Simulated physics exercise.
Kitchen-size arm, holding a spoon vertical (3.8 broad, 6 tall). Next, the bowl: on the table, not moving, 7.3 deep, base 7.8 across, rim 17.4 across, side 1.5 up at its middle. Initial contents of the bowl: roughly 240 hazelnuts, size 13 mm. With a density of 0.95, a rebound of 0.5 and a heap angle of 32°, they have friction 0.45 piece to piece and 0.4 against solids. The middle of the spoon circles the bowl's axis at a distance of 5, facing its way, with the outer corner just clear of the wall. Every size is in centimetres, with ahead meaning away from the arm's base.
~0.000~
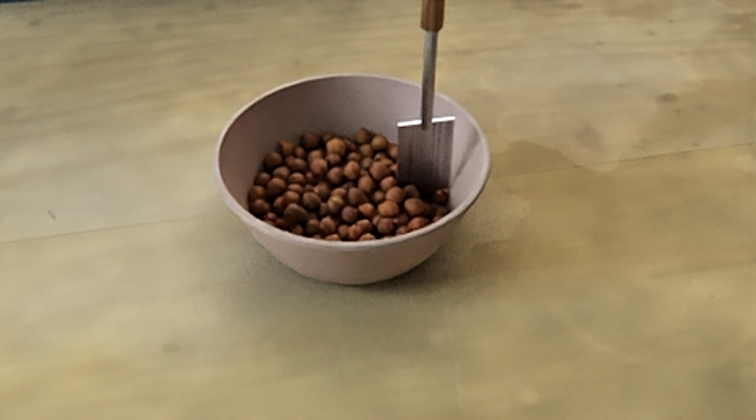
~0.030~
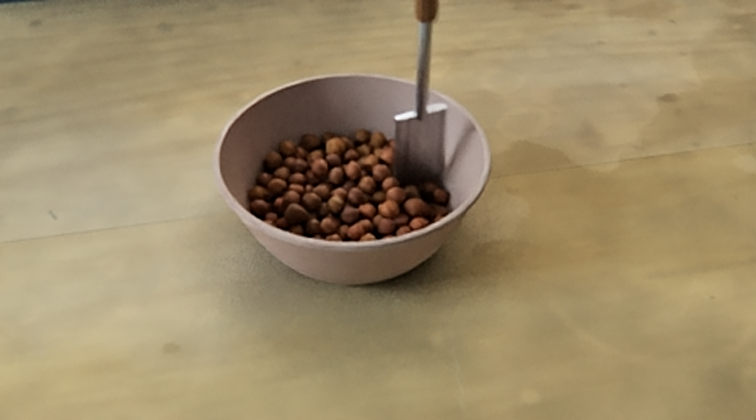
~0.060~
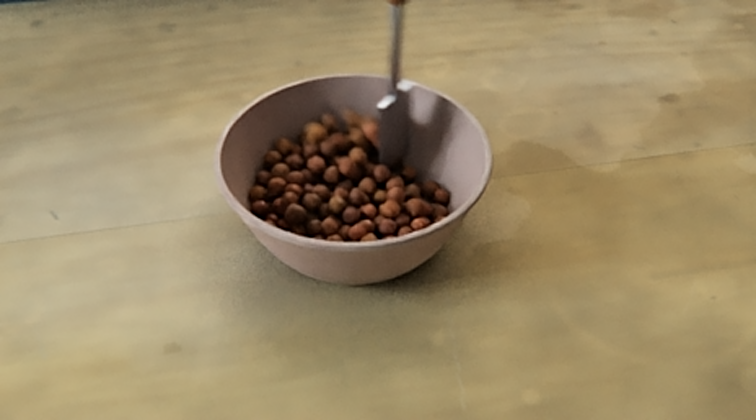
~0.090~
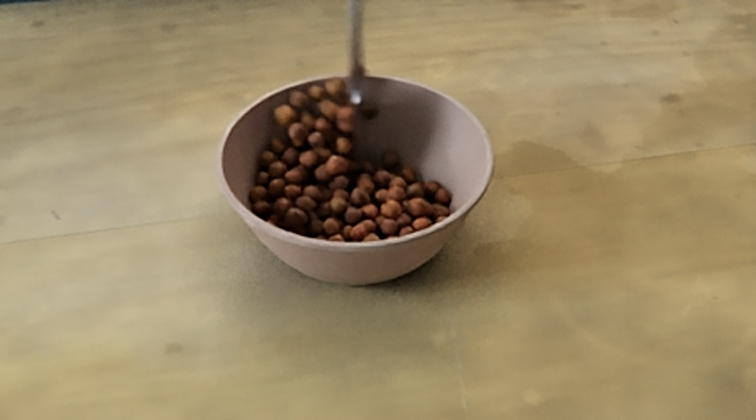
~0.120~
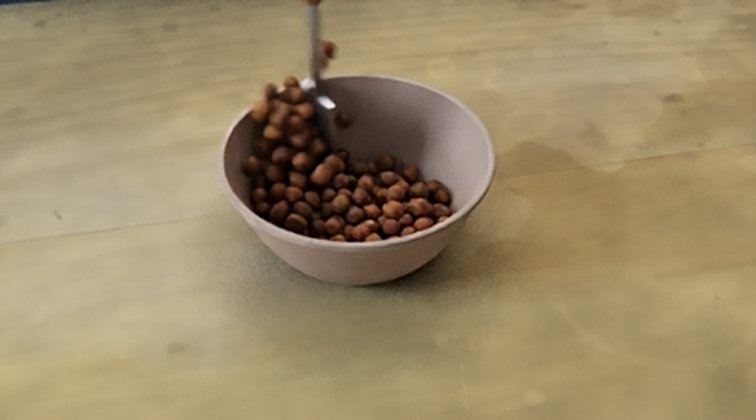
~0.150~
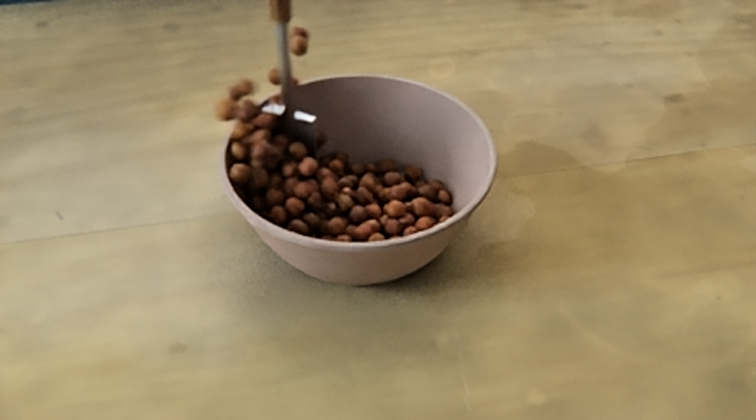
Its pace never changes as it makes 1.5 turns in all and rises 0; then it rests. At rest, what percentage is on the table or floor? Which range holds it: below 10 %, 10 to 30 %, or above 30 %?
The range above 30 %.
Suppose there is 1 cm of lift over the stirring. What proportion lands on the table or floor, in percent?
It comes to some 30 per cent.
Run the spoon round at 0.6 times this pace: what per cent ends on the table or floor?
That gives some 15 percent.
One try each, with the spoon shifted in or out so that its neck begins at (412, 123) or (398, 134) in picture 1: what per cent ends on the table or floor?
I'd put it at around 35 and 25 percent.
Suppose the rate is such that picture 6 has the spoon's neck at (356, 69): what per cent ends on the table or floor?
About 15 %.
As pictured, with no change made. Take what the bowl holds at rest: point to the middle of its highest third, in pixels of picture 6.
About (350, 243).
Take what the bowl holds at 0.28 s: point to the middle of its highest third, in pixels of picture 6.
Roughly at (433, 203).
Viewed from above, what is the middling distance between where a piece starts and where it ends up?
Around 10 cm.
After 0.28 s, 294° round, highest piece 13 above the table; 198 in the bowl, 5 on the table or floor, 35 in flight or on the tool.
After 0.42 s, 83° round, highest piece 12 above the table; 169 in the bowl, 38 on the table or floor, 31 in flight or on the tool.
After 0.68 s, 180° round, highest piece 8 above the table; 149 in the bowl, 88 on the table or floor, 1 in flight or on the tool.
After 1.38 s, 180° round, highest piece 5 above the table; 149 in the bowl, 89 on the table or floor.
At rest, 149 in the bowl, 89 on the table or floor. That is 37 % on the table or floor.
